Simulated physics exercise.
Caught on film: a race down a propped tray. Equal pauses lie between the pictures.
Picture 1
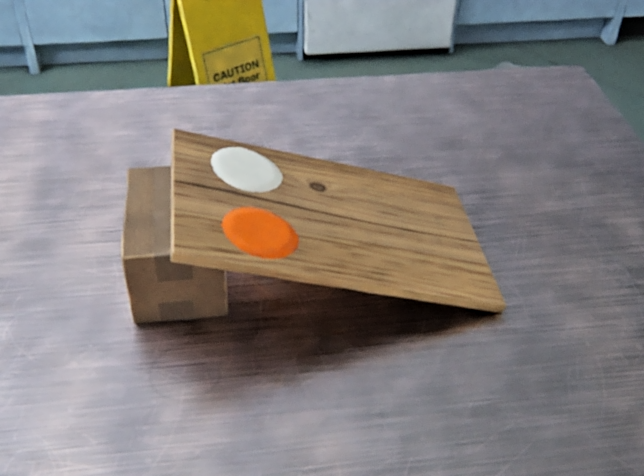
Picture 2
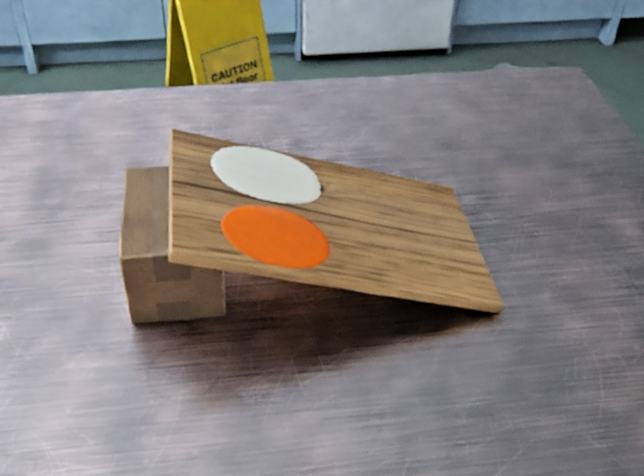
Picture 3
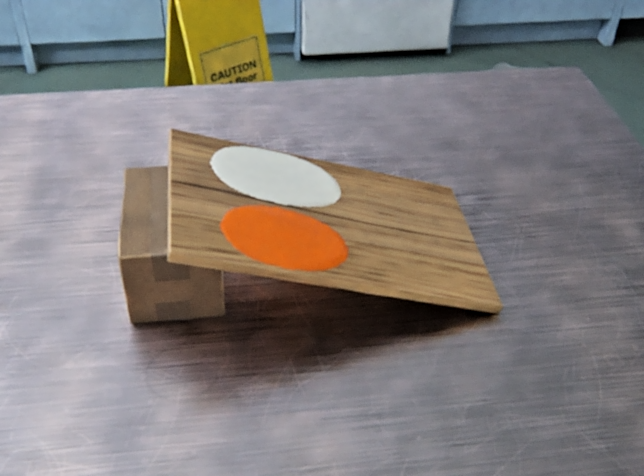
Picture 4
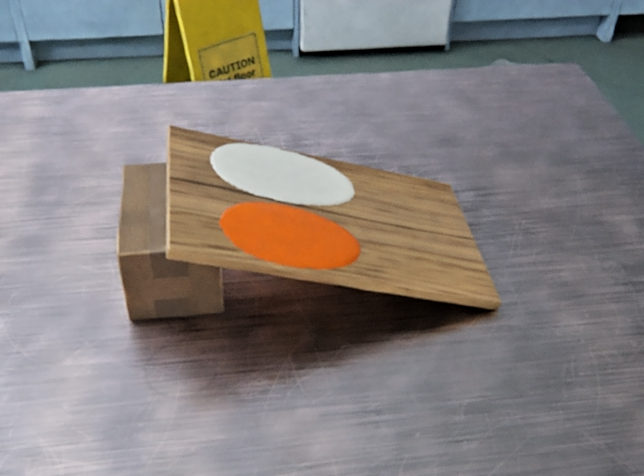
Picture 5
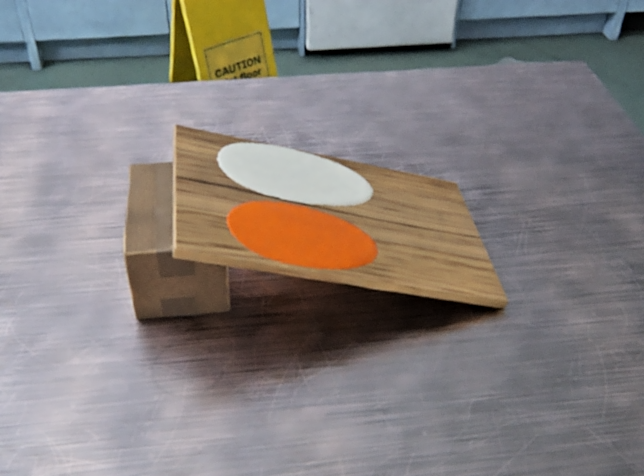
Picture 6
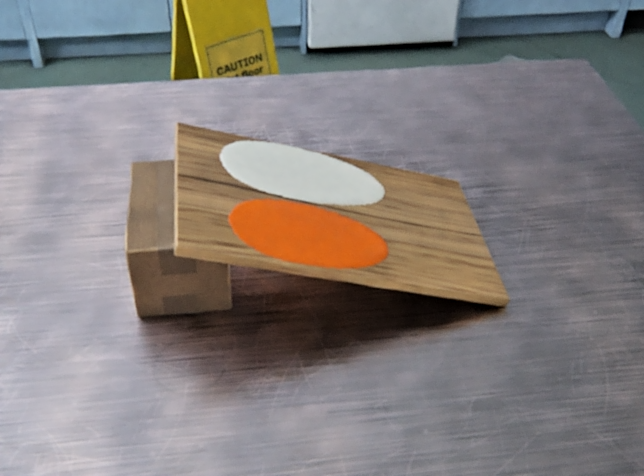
White and orange puddles of glaze crept side by side down a tilted wooden board propped on a cardboard box, stretching from round blobs into long ovals, spreading quickly at first and then more slowly.
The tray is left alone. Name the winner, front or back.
The back one gets there first.
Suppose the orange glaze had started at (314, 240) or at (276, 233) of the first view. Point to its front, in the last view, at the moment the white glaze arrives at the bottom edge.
One: (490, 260). Two: (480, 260).
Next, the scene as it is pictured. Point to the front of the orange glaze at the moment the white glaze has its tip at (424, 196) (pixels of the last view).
Near (426, 253).
Soon after, the orange glaze is three quarters of the way down; the white glaze is three quarters of the way down.
Later, the orange glaze is three quarters of the way down; the white glaze is close to the edge.
In the end, the orange glaze is close to the edge; the white glaze is at the low edge.
